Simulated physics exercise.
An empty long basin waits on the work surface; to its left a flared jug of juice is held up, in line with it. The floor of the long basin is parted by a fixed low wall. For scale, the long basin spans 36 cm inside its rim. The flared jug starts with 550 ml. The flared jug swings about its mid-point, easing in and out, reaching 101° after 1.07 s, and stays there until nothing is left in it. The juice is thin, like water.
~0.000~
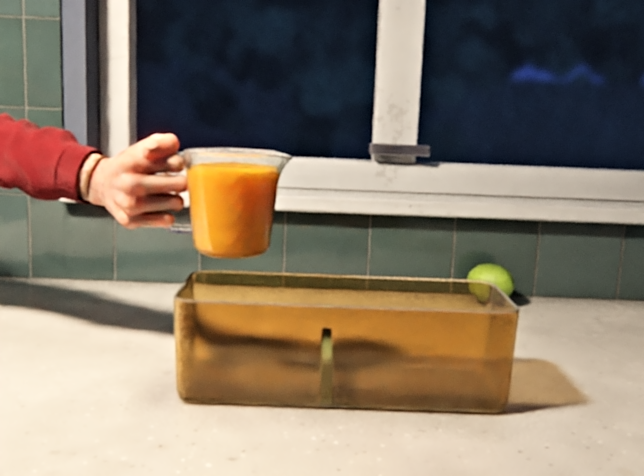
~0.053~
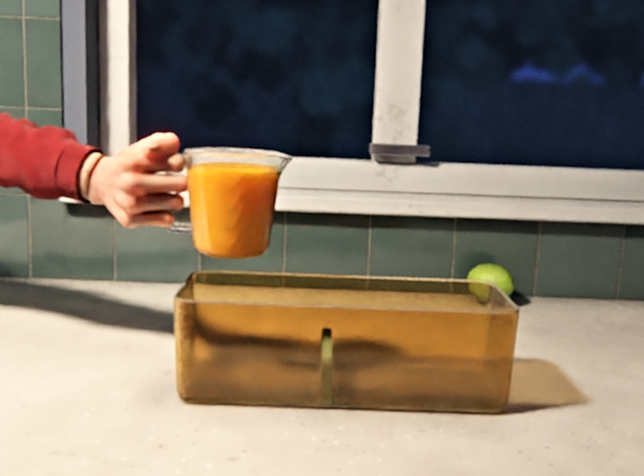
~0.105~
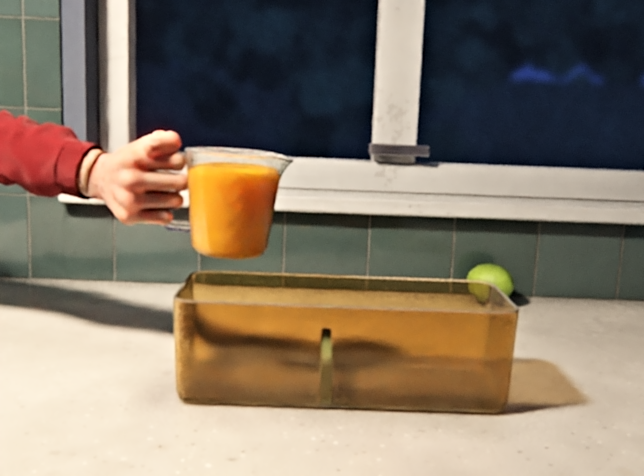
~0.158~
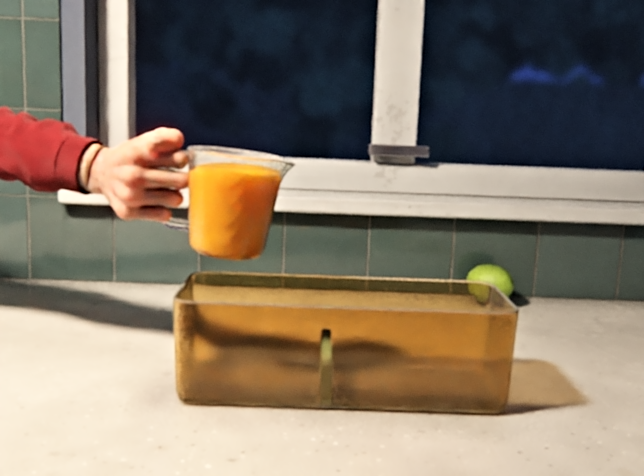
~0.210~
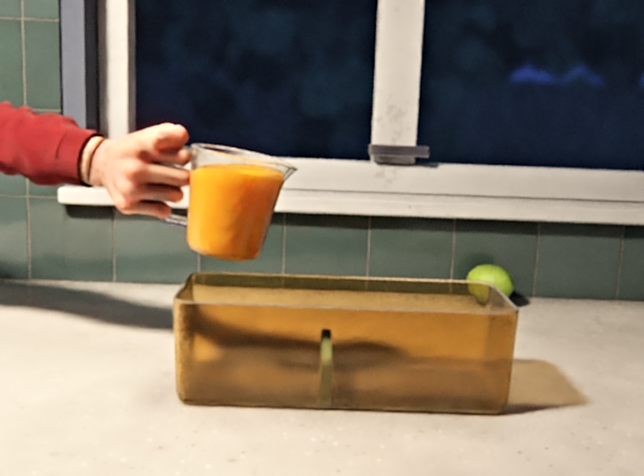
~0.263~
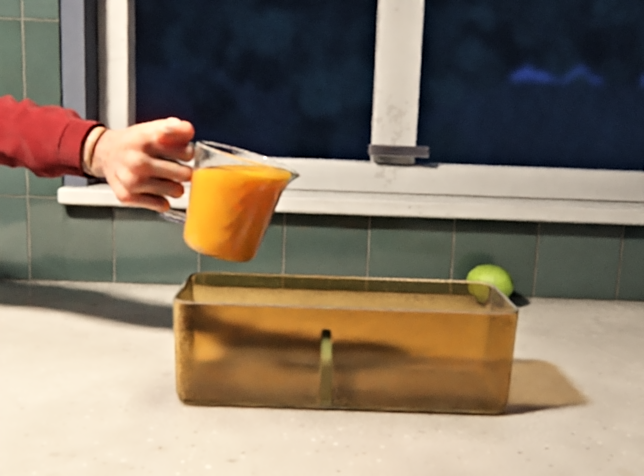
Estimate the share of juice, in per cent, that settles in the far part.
Roughly 72 per cent is past the wall.
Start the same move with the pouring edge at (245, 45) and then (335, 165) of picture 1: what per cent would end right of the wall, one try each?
In turn about 35 and 100 per cent.
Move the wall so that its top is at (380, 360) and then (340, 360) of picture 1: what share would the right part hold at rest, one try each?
First 10, then 55 per cent.
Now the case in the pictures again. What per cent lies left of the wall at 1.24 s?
Near 26 in a hundred.
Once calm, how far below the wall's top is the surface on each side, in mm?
Left about 38 mm, right about 30 mm.
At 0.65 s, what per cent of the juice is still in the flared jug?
About 74 per cent.
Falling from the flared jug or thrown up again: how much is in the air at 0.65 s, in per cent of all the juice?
Near 16 in a hundred.
Then, 0.65 s in, the tilt is 68° and 74 per cent is still to pour, 0 is left of the wall and 10 right of it.
Then, 0.94 s in, the tilt is 98° and 21 per cent is still to pour, 10 is left of the wall and 59 right of it.
Then, 1.24 s in, the tilt is 101° and 1 per cent is still to pour, 26 is left of the wall and 72 right of it.
Then, 1.57 s in, the tilt is 101° and 0 per cent is still to pour, 28 is left of the wall and 72 right of it.
Finally, 28 per cent lies left of the wall, 72 right of it and 0 outside.
